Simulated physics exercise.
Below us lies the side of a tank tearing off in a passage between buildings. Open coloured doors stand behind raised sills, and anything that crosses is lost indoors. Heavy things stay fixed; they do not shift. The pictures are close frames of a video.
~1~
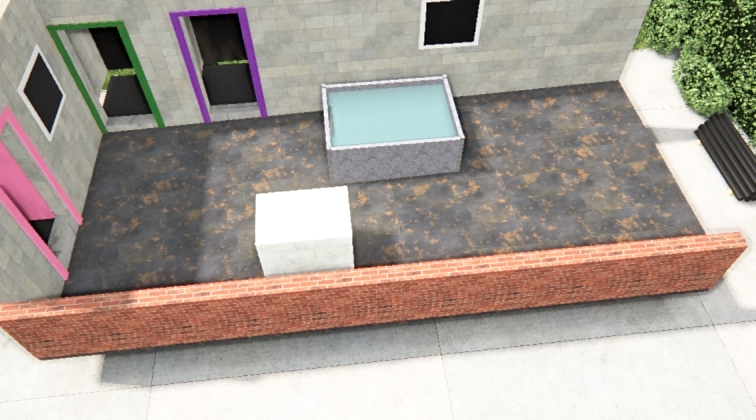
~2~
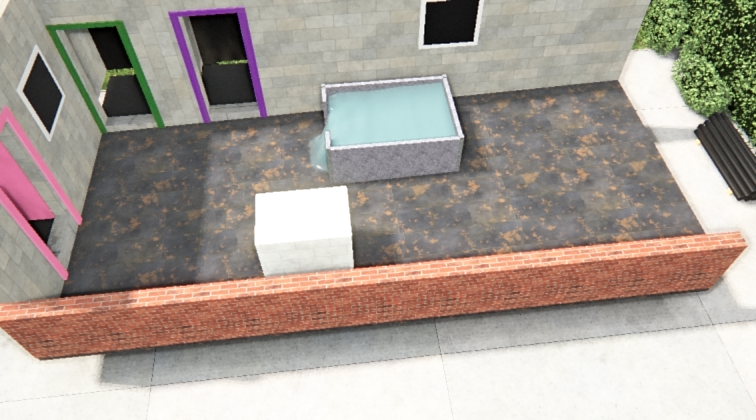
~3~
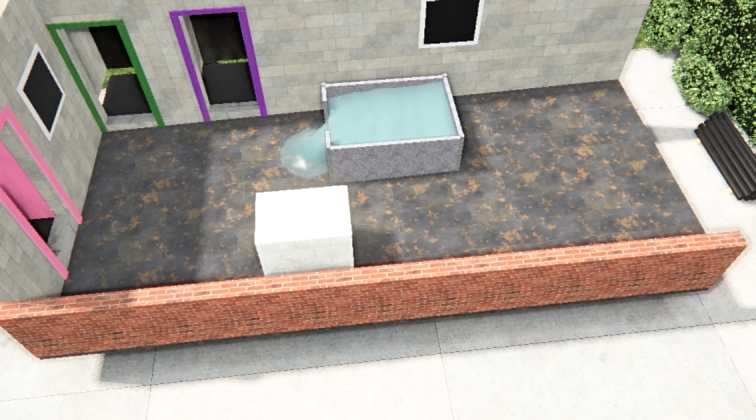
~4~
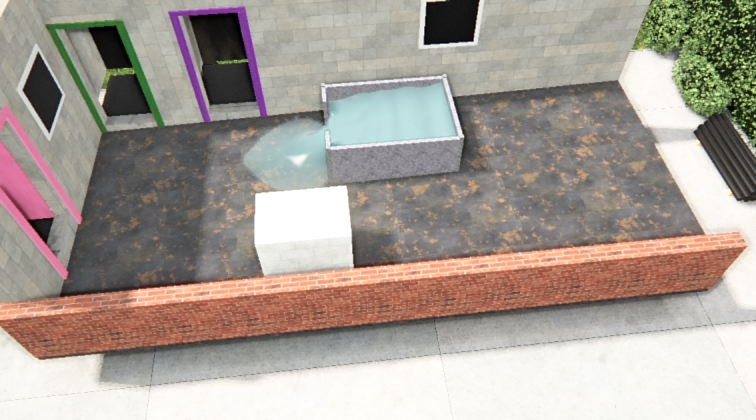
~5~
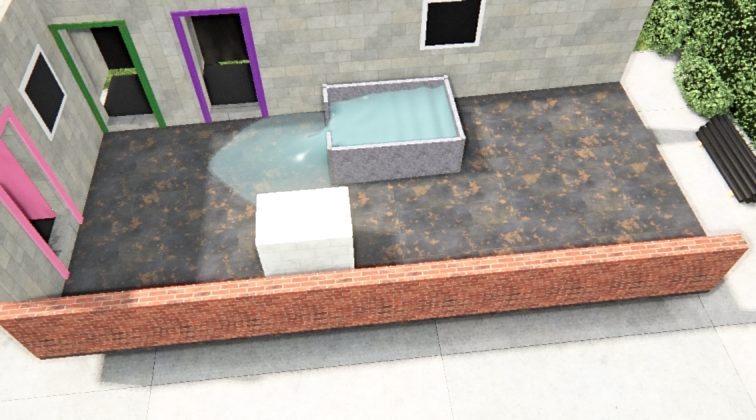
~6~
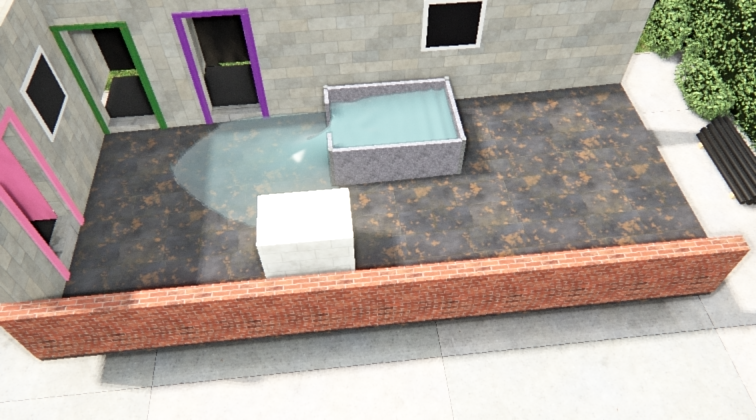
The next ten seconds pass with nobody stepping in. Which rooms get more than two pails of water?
At the end, pink door: Up to two buckets; green door: Above two buckets; purple door: Up to two buckets.
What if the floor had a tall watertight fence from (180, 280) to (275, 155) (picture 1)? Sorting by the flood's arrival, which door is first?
It's the purple-painted one.
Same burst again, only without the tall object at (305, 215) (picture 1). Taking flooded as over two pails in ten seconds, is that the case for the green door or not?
Result: Green door tops the limit.
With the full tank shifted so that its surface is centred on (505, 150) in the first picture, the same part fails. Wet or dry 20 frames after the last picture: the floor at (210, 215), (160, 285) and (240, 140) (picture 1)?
Result: Inundated; inundated; inundated.
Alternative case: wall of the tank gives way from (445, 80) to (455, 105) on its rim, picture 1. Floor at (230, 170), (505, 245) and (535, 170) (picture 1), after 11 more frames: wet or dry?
The three spots, in order, are spared, spared and inundated.
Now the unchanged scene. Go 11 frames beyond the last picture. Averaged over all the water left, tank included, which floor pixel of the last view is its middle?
That comes out near (285, 167).
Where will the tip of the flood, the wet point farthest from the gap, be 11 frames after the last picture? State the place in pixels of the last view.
Close to (54, 333), I think.
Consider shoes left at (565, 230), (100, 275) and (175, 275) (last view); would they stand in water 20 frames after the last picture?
Point by point: Not yet wet, inundated, inundated.
A moment on, water covers 30 % of the floor; the pink door not reached, the green door wet at the sill, nothing in, the purple door wet at the sill, nothing in.
Next, water covers 40 % of the floor; the pink door wet at the sill, nothing in, the green door under two buckets in, the purple door under two buckets in.
Then, water covers 40 % of the floor; the pink door wet at the sill, nothing in, the green door over two buckets in, the purple door under two buckets in.
Later, water covers 45 % of the floor; the pink door wet at the sill, nothing in, the green door over two buckets in, the purple door under two buckets in.
In the end, water covers 60 % of the floor; the pink door wet at the sill, nothing in, the green door far over two buckets in, the purple door under two buckets in.
